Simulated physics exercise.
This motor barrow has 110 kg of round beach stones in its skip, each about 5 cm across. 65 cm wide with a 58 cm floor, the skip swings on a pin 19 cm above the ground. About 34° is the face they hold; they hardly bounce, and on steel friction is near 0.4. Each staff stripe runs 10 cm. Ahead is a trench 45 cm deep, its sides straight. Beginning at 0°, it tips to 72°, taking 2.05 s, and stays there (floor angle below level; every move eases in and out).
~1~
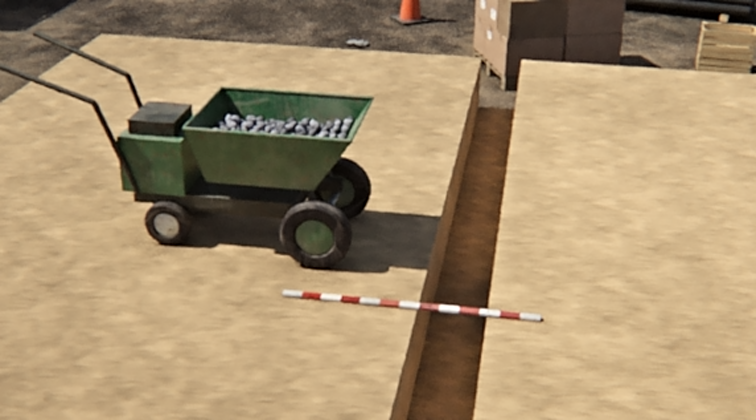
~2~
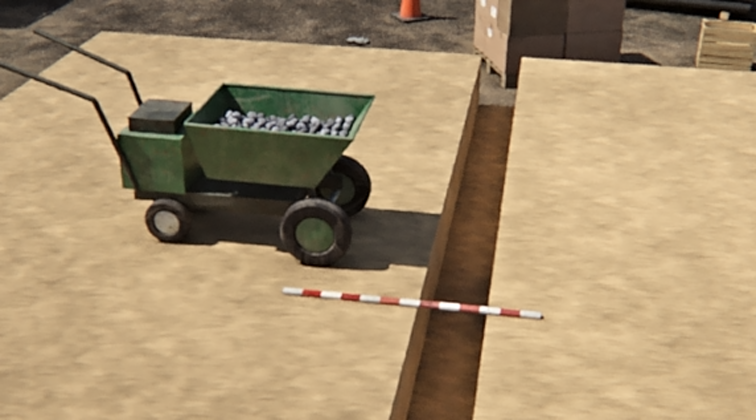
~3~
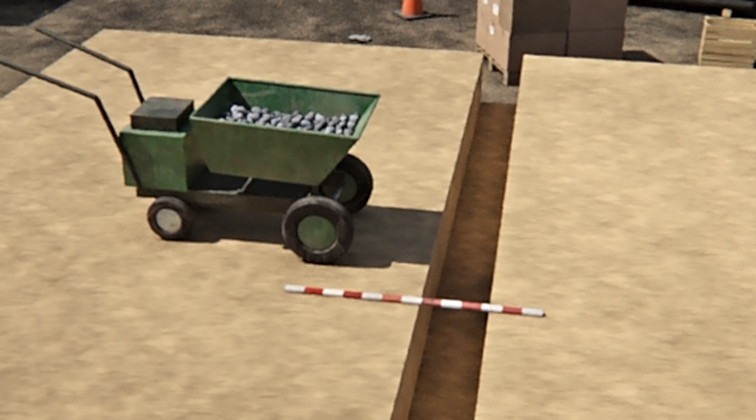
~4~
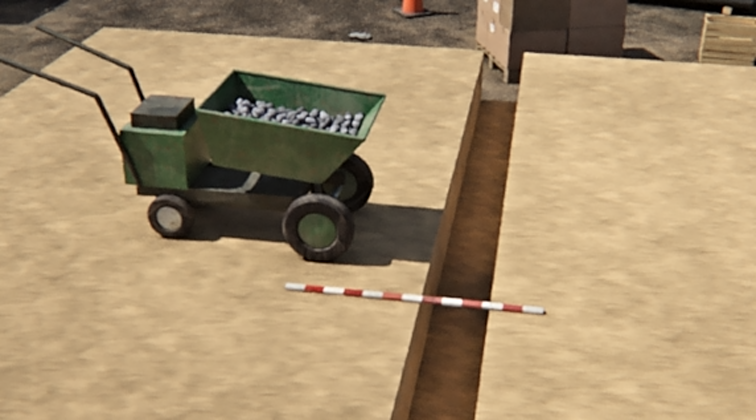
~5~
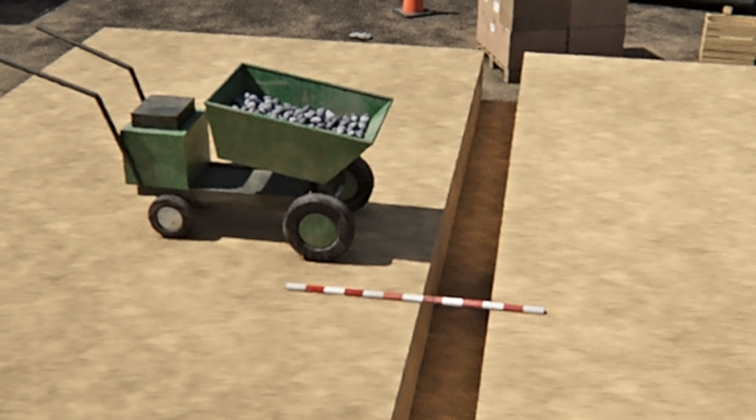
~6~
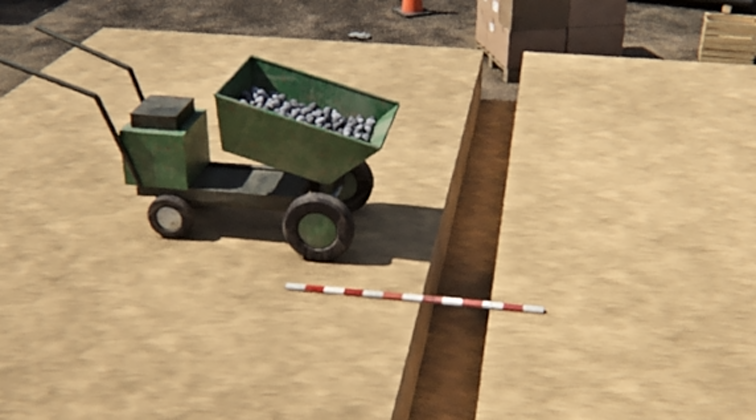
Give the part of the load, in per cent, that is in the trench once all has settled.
Close to 99 in a hundred.
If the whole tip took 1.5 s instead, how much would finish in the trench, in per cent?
95 per cent.
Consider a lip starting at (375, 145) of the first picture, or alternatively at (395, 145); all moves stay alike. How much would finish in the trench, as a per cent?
Roughly 80 percent for the first, and 50 percent for the second.
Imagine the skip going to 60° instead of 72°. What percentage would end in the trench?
It would be near 70 per cent.
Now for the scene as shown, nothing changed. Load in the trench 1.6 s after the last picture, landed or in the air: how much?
About 60 per cent by then.
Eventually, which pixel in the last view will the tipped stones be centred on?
The tipped stones centre close to (467, 302).
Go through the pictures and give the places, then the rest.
In the first frame, the skip is at 0°, its lip at (351, 141); the top of the load is at (282, 125).
In the second frame, the skip is at 1°, its lip at (353, 140); the top of the load is at (261, 120).
In the third frame, lip at (359, 139), floor tilted 3°, highest stones at (266, 116).
In the fourth frame, lip at (365, 140), floor tilted 6°, highest stones at (253, 110).
In the fifth frame, the skip is at 10°, its lip at (373, 144); the top of the load is at (254, 104).
In the sixth frame, the skip is at 15°, its lip at (380, 149); the top of the load is at (257, 97).
Then, 0.9 s after the last picture the floor is at 61°, 100 % in the skip; the foremost stones are at (441, 198).
Then, 1.6 s after the last picture the floor is at 72°, 41 % in the skip, 58 % in the trench, 1 % past the trench; the foremost stones are at (512, 246).
Then, 1.9 s after the last picture the floor is at 72°, 19 % in the skip, 80 % in the trench, 1 % past the trench; the foremost stones are at (545, 259).
Then, 3.8 s after the last picture the floor is at 72°, 0 % in the skip, 99 % in the trench, 1 % past the trench; the foremost stones are at (563, 258).
